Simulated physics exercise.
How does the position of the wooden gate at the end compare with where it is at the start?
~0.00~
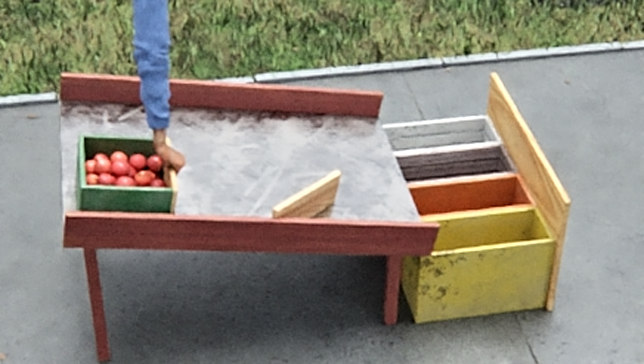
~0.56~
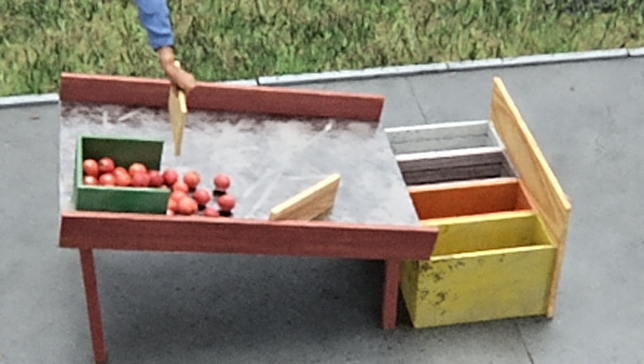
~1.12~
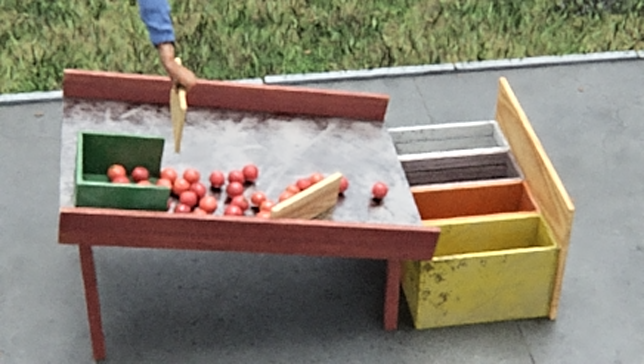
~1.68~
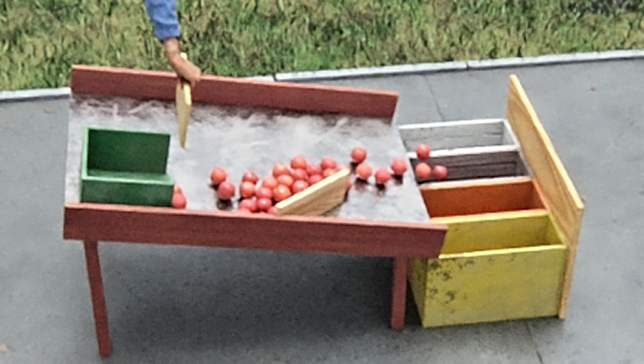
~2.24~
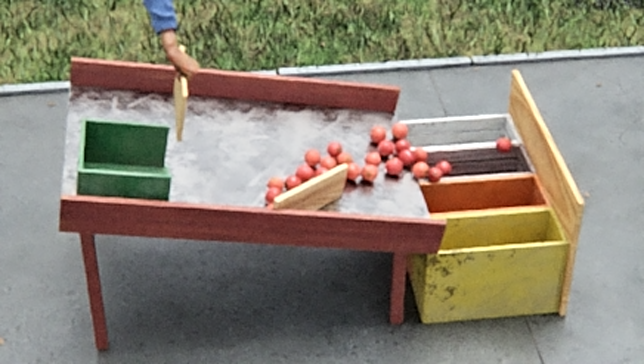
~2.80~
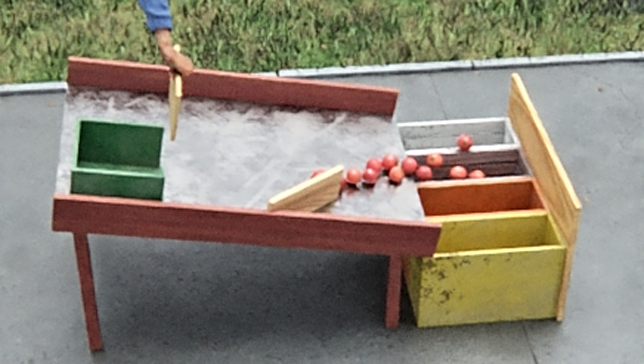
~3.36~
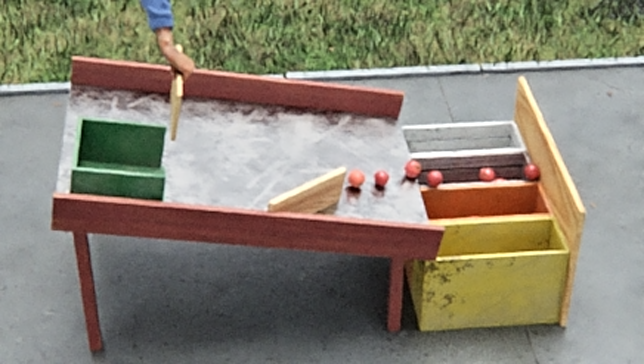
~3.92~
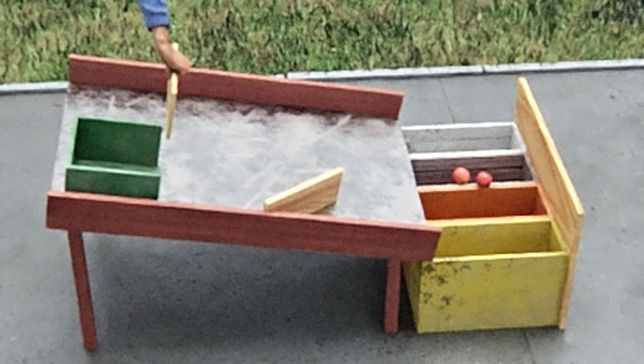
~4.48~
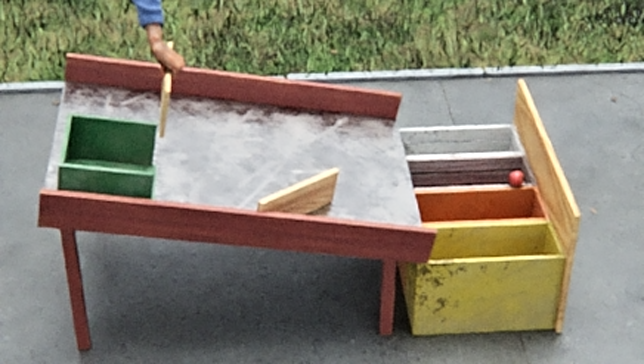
At the start the gate stands at the right side of the green pen, closing in the tomatoes. By the end it is held up by the hand near the far rail of the table, clear of the pen's opening.
